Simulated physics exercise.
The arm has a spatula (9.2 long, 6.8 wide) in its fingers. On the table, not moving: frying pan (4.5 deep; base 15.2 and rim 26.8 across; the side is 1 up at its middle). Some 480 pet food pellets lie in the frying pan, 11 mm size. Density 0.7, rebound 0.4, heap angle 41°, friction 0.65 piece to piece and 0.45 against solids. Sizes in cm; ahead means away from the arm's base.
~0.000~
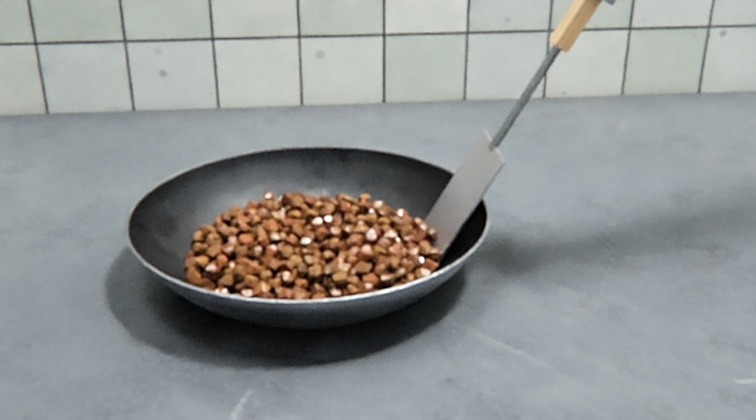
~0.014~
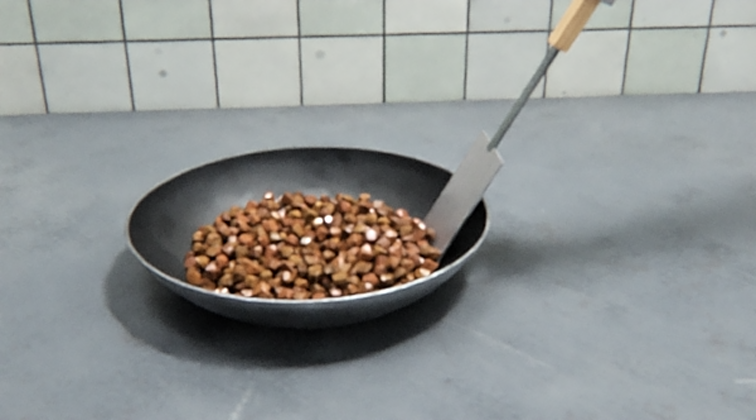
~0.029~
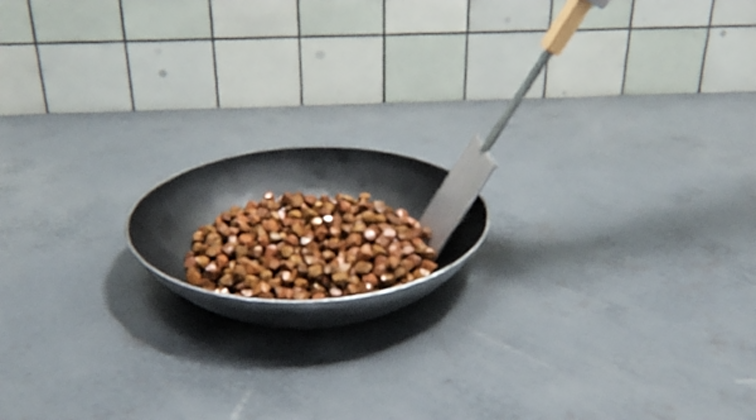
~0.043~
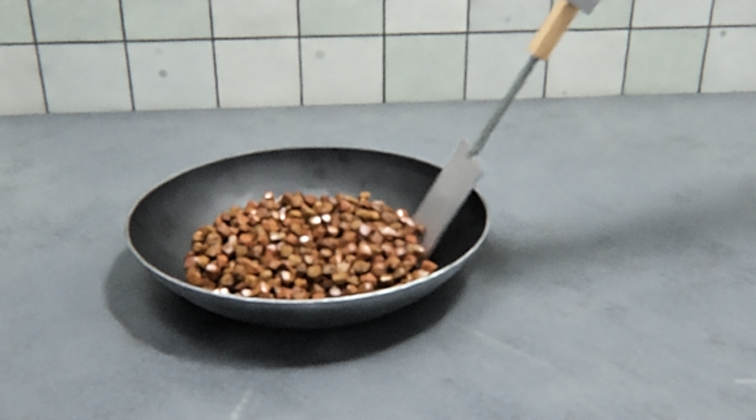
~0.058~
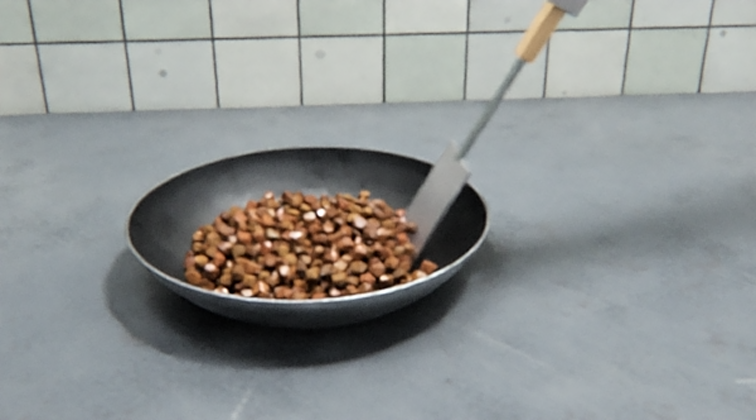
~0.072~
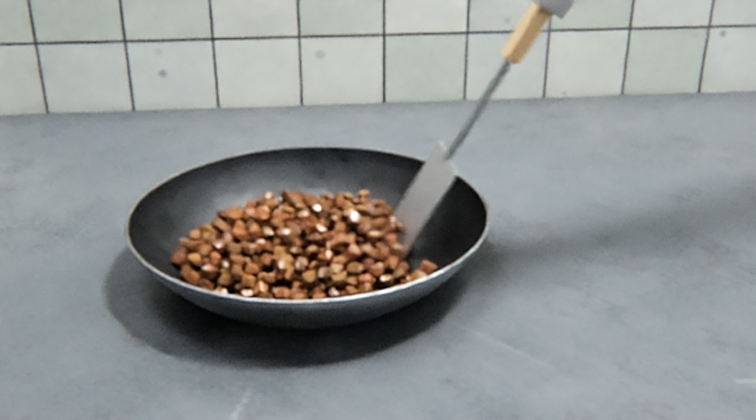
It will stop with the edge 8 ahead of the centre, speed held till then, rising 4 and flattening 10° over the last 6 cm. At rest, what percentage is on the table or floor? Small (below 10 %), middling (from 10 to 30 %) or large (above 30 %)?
Answer: Small; below 10 % of the pet food pellets finish on the table or floor.
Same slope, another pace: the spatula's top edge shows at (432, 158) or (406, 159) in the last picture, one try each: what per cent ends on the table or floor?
About 15 and 15 per cent.
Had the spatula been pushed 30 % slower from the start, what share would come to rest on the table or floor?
It would be near 0 per cent.
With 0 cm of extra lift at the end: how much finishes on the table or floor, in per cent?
About 15 per cent.
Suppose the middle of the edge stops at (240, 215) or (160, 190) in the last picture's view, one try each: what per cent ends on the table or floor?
Some 0 and 25 per cent.
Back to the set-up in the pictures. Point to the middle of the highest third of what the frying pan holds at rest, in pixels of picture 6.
Around (188, 228).
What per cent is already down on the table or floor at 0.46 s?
Some 5 per cent.
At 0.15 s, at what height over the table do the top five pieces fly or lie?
Some 4 cm.
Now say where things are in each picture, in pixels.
In the first frame, spatula top edge at (494, 145), sloping 60°; upper third of the load around (311, 241), from x 190 to 435, top at y 200; 476 in the frying pan.
In the second frame, spatula top edge at (493, 145), sloping 60°; upper third of the load around (311, 241), from x 190 to 430, top at y 200.
In the third frame, spatula top edge at (486, 149), sloping 60°; upper third of the load around (315, 240), from x 190 to 430, top at y 200.
In the fourth frame, spatula top edge at (474, 153), sloping 60°; upper third of the load around (323, 239), from x 190 to 430, top at y 200.
In the fifth frame, spatula top edge at (461, 156), sloping 60°; upper third of the load around (318, 235), from x 190 to 425, top at y 195.
In the sixth frame, spatula top edge at (448, 157), sloping 60°; upper third of the load around (310, 234), from x 180 to 425, top at y 195; 476 in the frying pan.
After 0.15 s, sloping 60°, highest piece 5 above the table; 476 in the frying pan.
After 0.22 s, sloping 56°, highest piece 6 above the table; 474 in the frying pan, 2 on the blade or in flight.
After 0.46 s, sloping 50°, highest piece 6 above the table; 446 in the frying pan, 27 on the table or floor, 3 on the blade or in flight.
After 1.51 s, sloping 50°, highest piece 6 above the table; 444 in the frying pan, 32 on the table or floor.
At rest, 444 in the frying pan, 32 on the table or floor. That is 7 % on the table or floor.
